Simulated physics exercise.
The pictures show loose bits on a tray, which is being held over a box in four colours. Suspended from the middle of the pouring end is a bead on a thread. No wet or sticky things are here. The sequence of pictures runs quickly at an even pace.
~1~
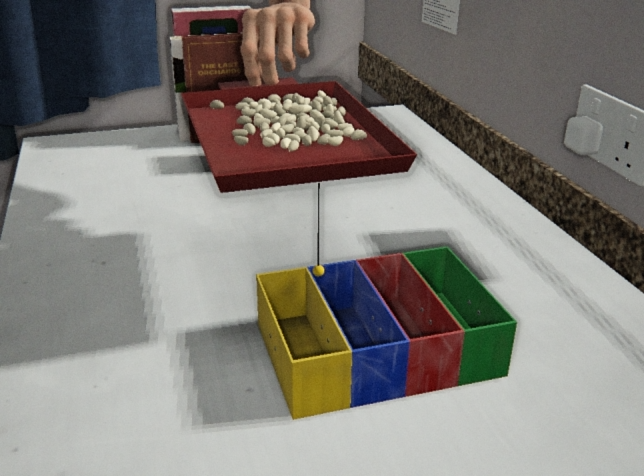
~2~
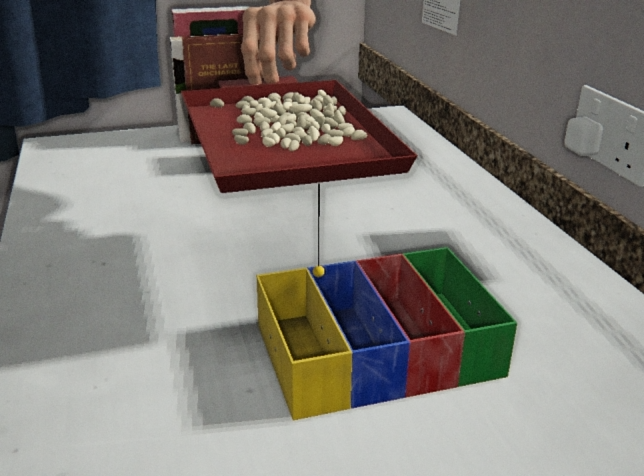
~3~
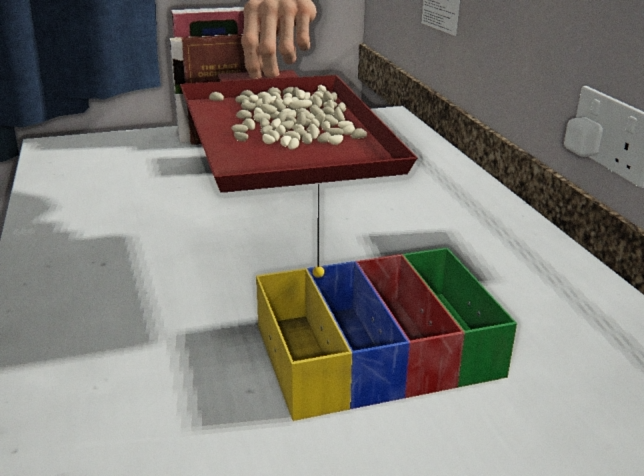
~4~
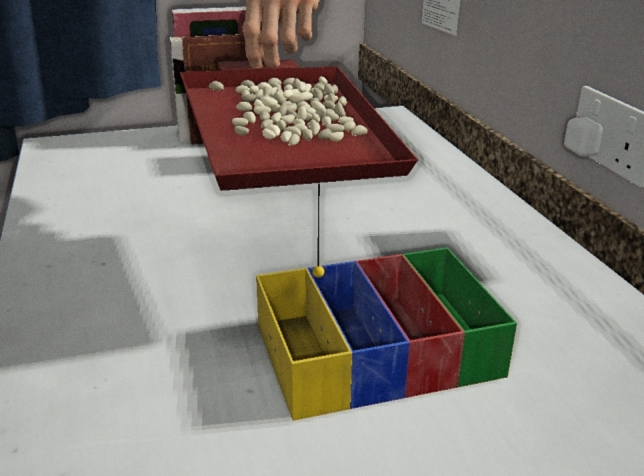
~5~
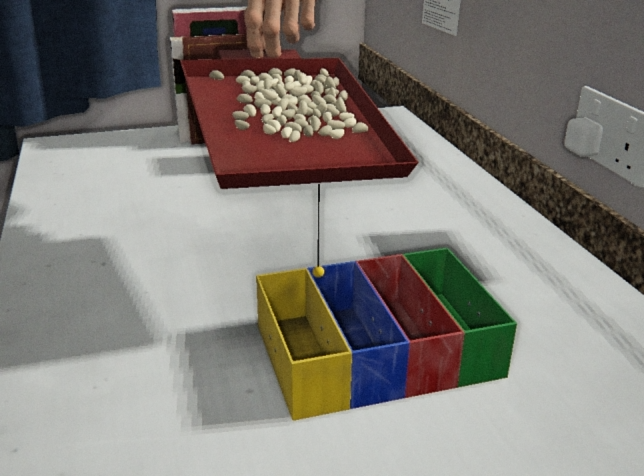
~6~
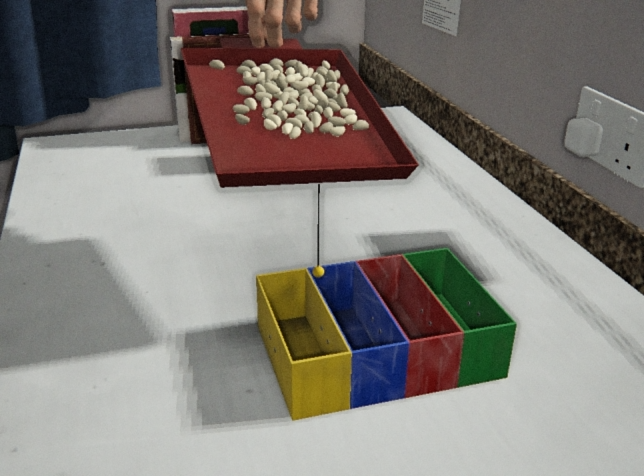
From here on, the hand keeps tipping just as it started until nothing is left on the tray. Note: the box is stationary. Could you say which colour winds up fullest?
The red cell winds up fullest.
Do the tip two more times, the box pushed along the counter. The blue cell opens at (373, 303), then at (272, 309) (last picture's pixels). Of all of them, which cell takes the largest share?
Try one goes to red; try two goes to green.
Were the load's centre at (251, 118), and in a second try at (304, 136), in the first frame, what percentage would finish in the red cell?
Close to 50 per cent, followed by close to 60 per cent.
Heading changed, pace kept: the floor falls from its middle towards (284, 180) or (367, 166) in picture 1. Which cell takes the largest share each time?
In order, it comes out as the yellow cell and red.
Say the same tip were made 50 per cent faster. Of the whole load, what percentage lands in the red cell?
Estimate: Some 50%.
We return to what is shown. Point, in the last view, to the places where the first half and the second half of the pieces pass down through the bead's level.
(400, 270) first, (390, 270) later.
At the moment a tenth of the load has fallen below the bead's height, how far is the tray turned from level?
Around 85°, give or take.
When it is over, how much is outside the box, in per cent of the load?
Somewhere around 0 in a hundred.
Soon after the last picture, tray tipped steeply; nearly all on the tray; a stray few falling or outside the box.
A little later, tray tipped right over; about a third on the tray; about a quarter in the red cell; a small part in the green cell; a small part in the blue cell; a stray few in the yellow cell; about a quarter falling or outside the box.
Later still, tray tipped past a quarter turn; about half in the red cell; about a quarter in the blue cell; about a quarter in the green cell; a small part in the yellow cell; a stray few falling or outside the box.
At rest, tray tipped past a quarter turn; about half in the red cell; about a quarter in the blue cell; about a quarter in the green cell; a small part in the yellow cell; a stray few outside the box.
